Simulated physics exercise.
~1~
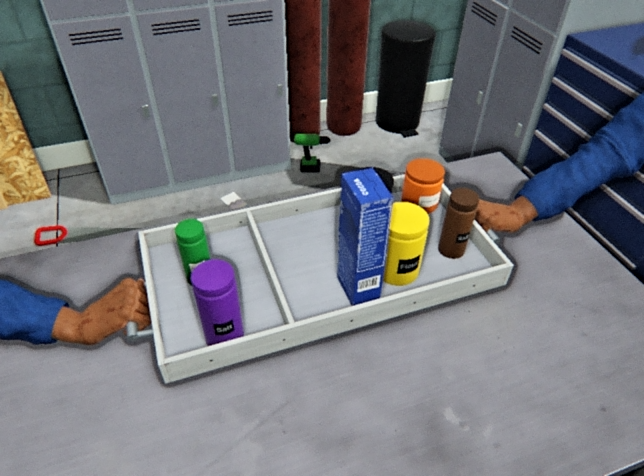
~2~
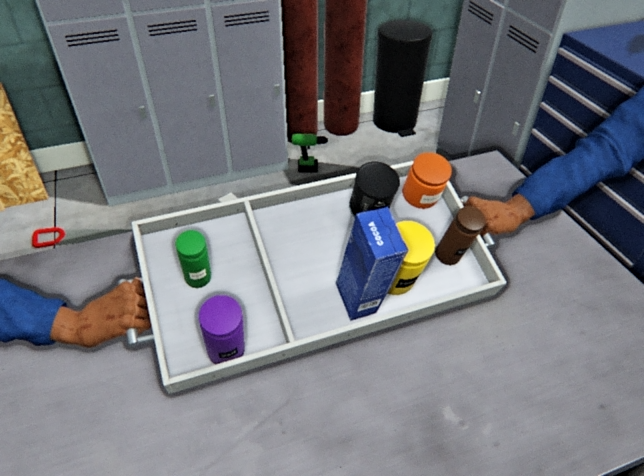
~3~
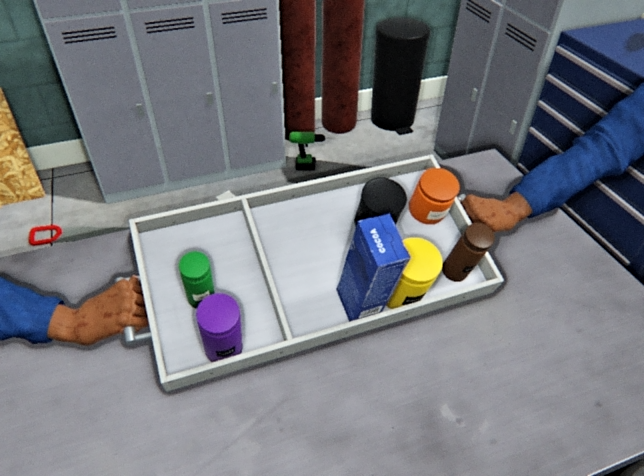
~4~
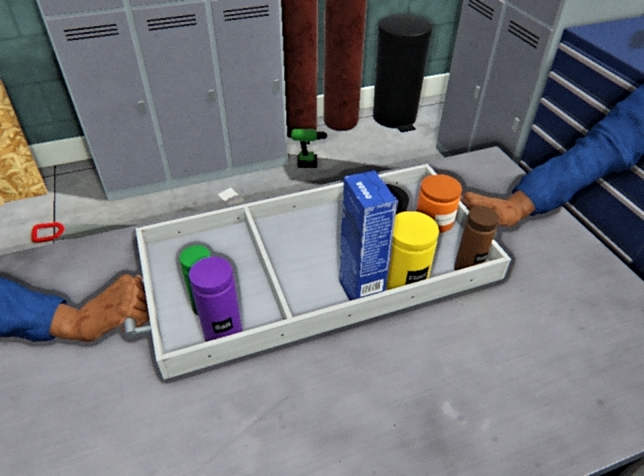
Two hands tilt a tray of containers toward the viewer, then level it, everything still upright.
